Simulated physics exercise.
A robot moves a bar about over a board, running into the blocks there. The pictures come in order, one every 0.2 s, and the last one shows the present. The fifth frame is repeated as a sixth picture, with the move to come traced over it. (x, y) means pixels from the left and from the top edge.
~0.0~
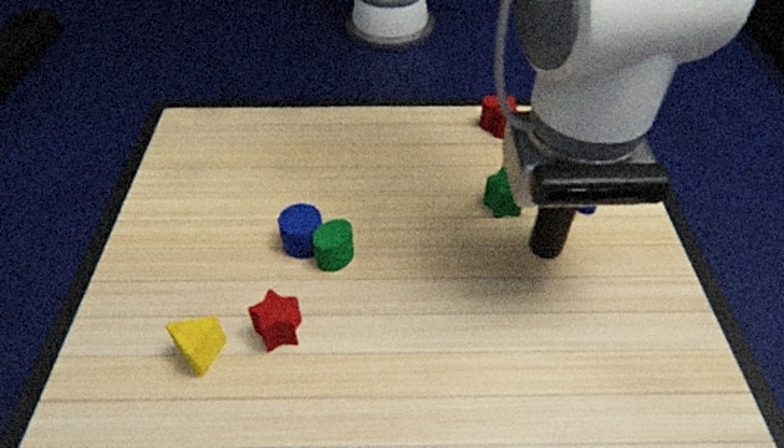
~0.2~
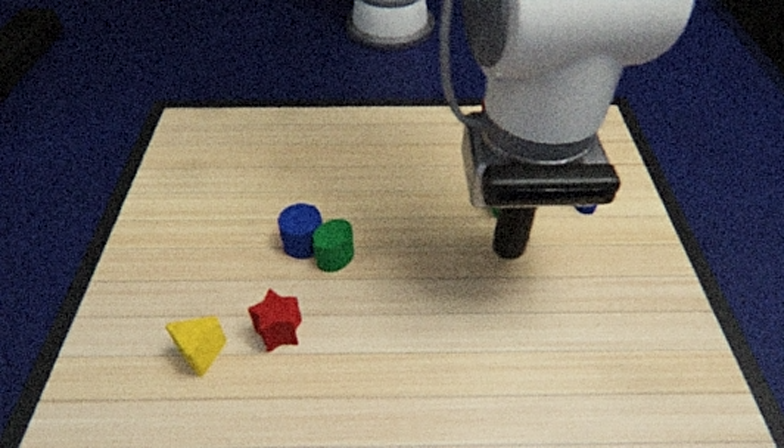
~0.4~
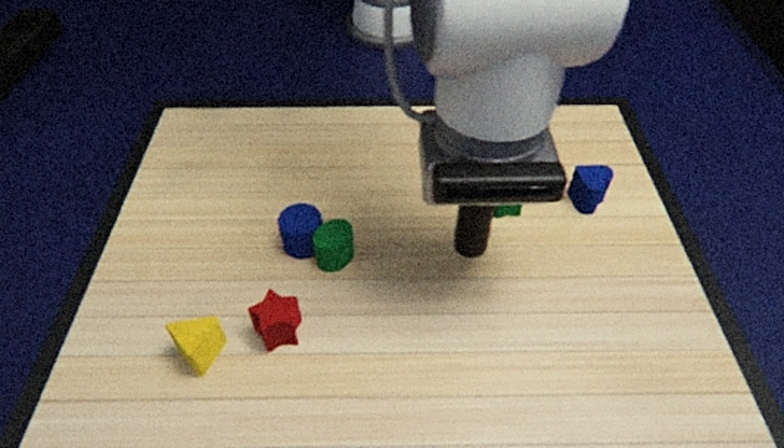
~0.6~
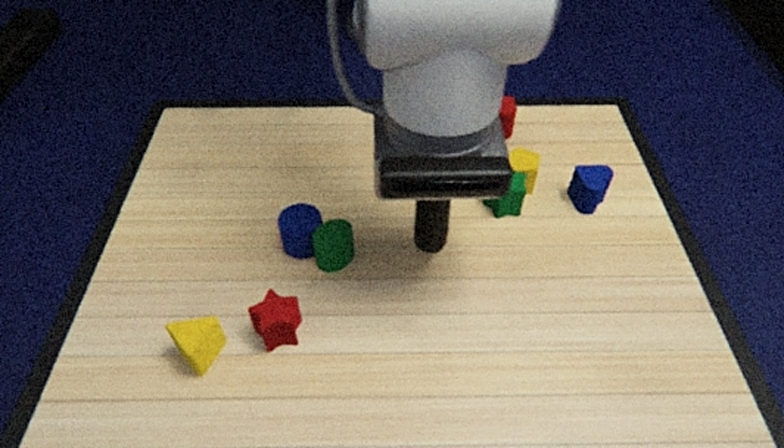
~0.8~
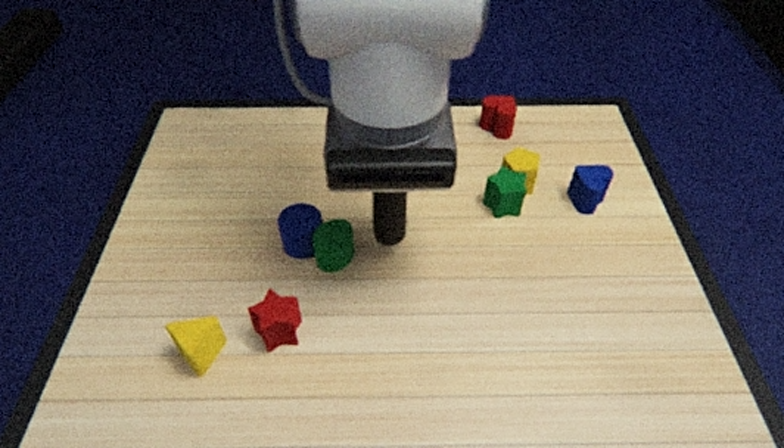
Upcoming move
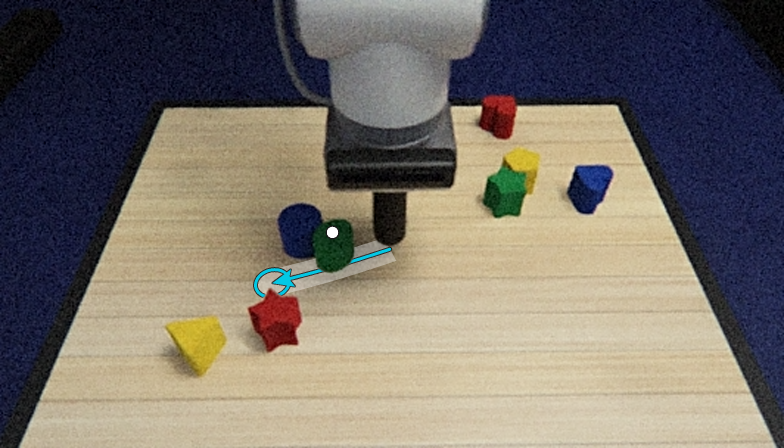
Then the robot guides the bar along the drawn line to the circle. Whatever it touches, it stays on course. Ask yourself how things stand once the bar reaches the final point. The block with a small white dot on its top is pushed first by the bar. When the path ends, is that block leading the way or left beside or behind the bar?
I think the bar keeps pushing the block with a small white dot on its top along right to the end.
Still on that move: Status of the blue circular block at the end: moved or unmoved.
The push reaches it.
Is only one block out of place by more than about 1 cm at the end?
That would be a no.
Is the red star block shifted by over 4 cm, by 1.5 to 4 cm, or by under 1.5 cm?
Less than 1.5 cm.
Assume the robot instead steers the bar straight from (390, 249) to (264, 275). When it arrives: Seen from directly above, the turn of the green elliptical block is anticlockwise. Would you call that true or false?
That is true.
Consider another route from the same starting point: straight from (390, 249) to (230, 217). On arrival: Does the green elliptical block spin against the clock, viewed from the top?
That would be a yes.
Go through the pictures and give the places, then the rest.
Bar tip at (545, 248); block tops, red star block at (273, 308); blue circular block at (299, 218); green elliptical block at (332, 232), in the first frame.
Bar at (508, 248); blocks unchanged, in the second frame.
Bar at (470, 246); blocks unchanged, in the third frame.
Bar at (430, 242); blocks unchanged, in the fourth frame.
Bar at (390, 235); red star block at (273, 308); blue circular block at (299, 218); green elliptical block at (332, 232), in the fifth frame.
Path on the board, from (390, 249) over (353, 261) and (313, 272) to (272, 283); the dot is on the green elliptical block.
The first path, step by step. One third of the way, bar at (351, 247); blue circular block at (290, 218); green elliptical block at (314, 239).
Two thirds of the way, bar at (310, 258); blue circular block at (283, 217); green elliptical block at (271, 253), turned 15° anticlockwise.
At the end, bar at (269, 269); red star block in place; blue circular block at (283, 217); green elliptical block at (228, 262).
